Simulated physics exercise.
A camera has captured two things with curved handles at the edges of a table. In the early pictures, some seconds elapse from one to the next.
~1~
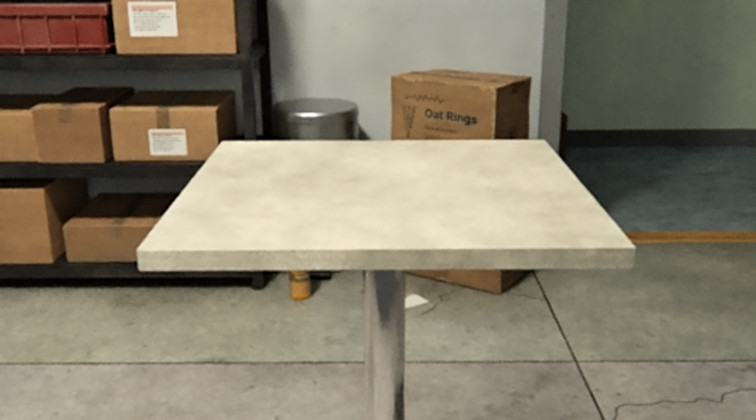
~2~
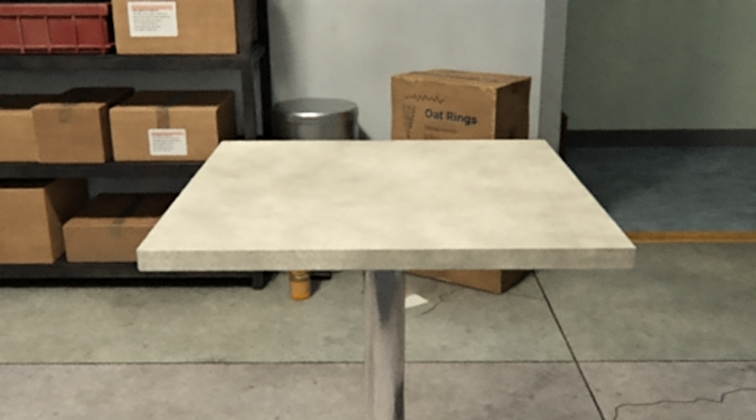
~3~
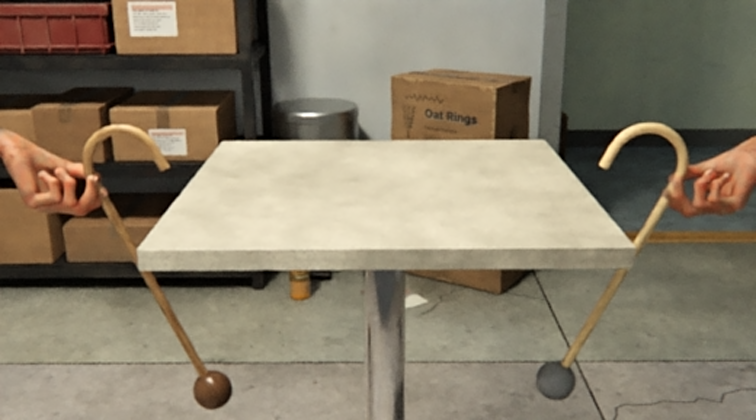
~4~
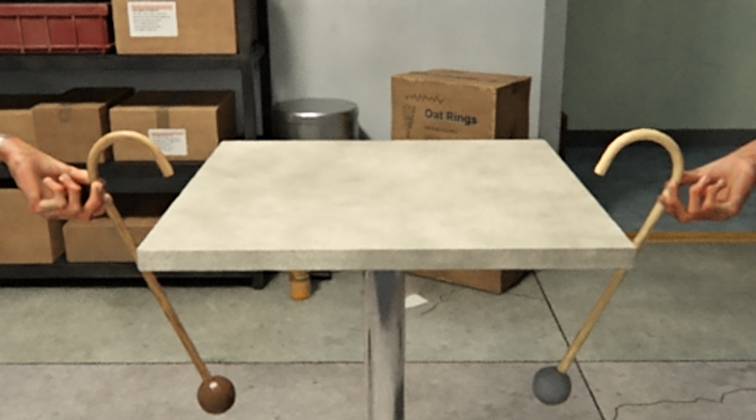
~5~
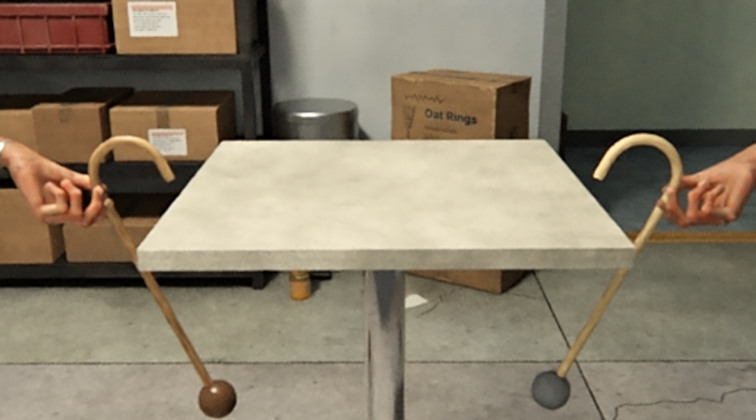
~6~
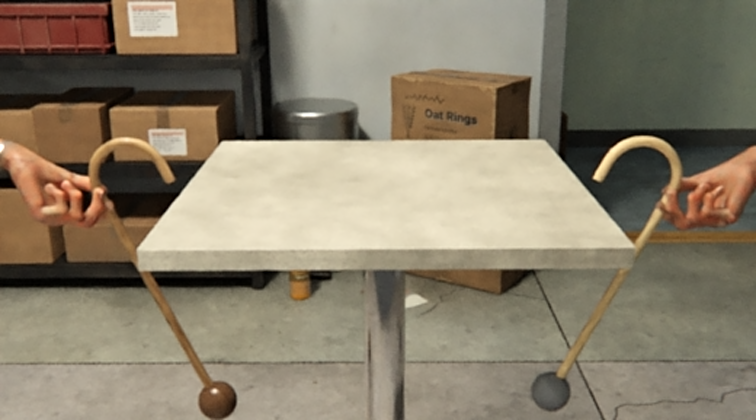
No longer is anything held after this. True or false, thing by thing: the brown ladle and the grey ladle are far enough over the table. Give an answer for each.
Brown ladle: False; grey ladle: False.
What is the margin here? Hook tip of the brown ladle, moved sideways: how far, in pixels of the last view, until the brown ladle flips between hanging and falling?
Shift: About 16 pixels right.
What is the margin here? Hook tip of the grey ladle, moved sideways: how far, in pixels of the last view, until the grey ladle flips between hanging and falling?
Left, 16 pixels.
Then, 0.36 s on from there, brown ladle on its way down; grey ladle at the bottom.
In the end, the brown ladle falls to the floor; the grey ladle falls to the floor.
